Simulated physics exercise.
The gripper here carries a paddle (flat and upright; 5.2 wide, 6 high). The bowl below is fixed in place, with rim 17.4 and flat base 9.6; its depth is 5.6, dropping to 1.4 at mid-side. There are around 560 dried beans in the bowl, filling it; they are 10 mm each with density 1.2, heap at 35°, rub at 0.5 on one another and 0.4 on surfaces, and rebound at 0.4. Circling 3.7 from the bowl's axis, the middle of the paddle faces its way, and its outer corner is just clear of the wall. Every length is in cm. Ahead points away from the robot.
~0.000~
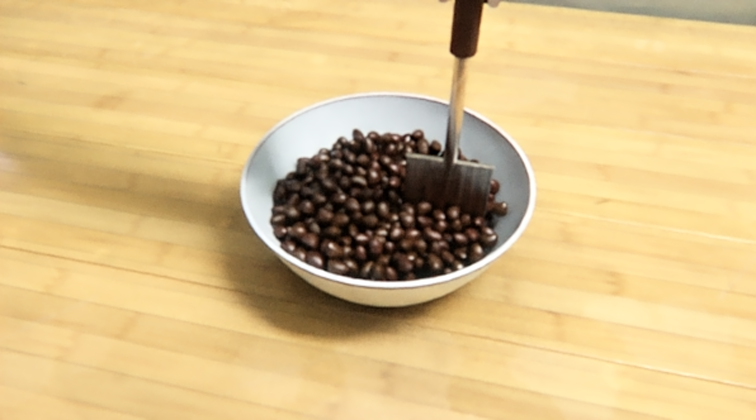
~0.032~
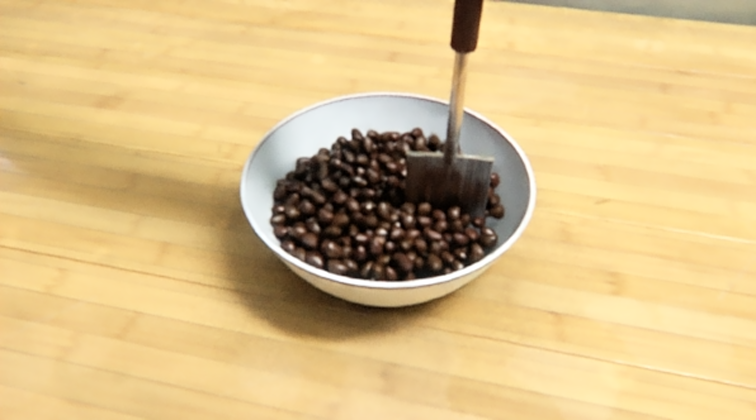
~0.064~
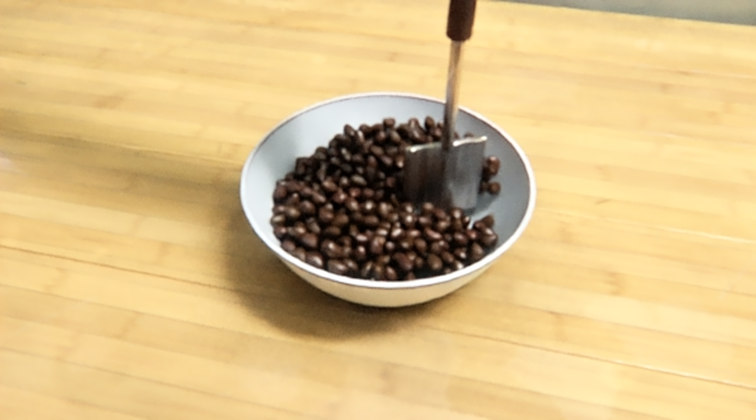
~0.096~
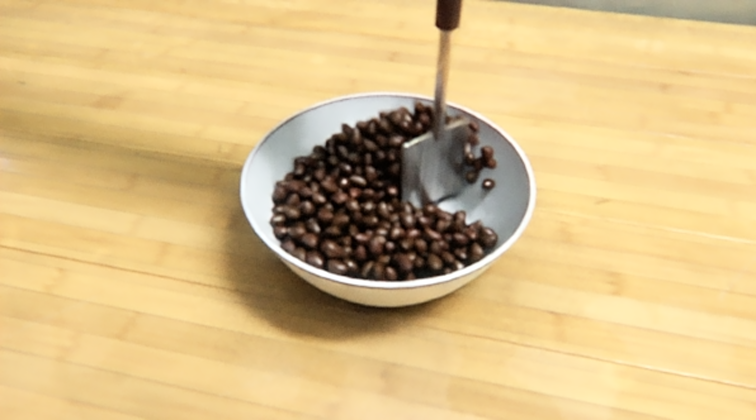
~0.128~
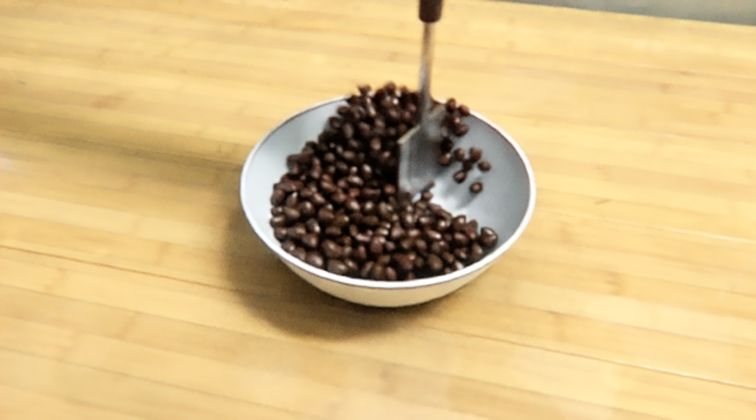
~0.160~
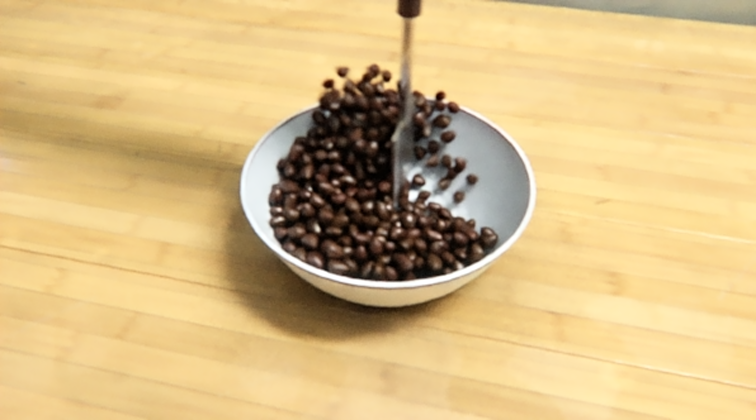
At the start, a paddle with a dark handle stands in a white bowl of dark brown beans on a wooden table. The paddle sweeps toward the back and left, turning edge-on as it pushes the beans into a rising heap at the back, baring the bowl's right side while some beans scatter.
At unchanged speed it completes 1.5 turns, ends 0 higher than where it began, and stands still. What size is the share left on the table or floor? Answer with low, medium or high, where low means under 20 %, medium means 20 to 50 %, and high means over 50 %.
Medium.
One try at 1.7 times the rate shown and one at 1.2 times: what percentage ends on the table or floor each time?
Estimates in order: Near 60 % and near 45 %.
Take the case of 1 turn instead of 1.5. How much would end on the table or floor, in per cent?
Estimate: About 30 percent.
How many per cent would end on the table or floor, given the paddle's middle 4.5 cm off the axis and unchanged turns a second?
Roughly 45 percent, I'd expect.
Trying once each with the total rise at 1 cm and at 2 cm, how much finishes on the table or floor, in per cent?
Estimates: 35 % then 25 %.
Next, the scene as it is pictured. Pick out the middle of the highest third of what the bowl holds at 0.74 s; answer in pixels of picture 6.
The centre is close to (385, 121).
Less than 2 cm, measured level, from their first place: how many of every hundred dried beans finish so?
About 5 %.
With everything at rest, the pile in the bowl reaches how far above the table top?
Height: Roughly 6.0 cm.
By 0.45 s, 263° round, highest piece 8 above the table; 467 in the bowl, 71 on the table or floor, 25 in flight or on the tool.
By 0.74 s, 79° round, highest piece 8 above the table; 384 in the bowl, 159 on the table or floor, 20 in flight or on the tool.
By 1.08 s, 180° round, highest piece 6 above the table; 342 in the bowl, 220 on the table or floor, 1 in flight or on the tool.
By 1.78 s, 180° round, highest piece 6 above the table; 342 in the bowl, 221 on the table or floor.
Final count, 342 in the bowl, 221 on the table or floor. That is 39 % on the table or floor.
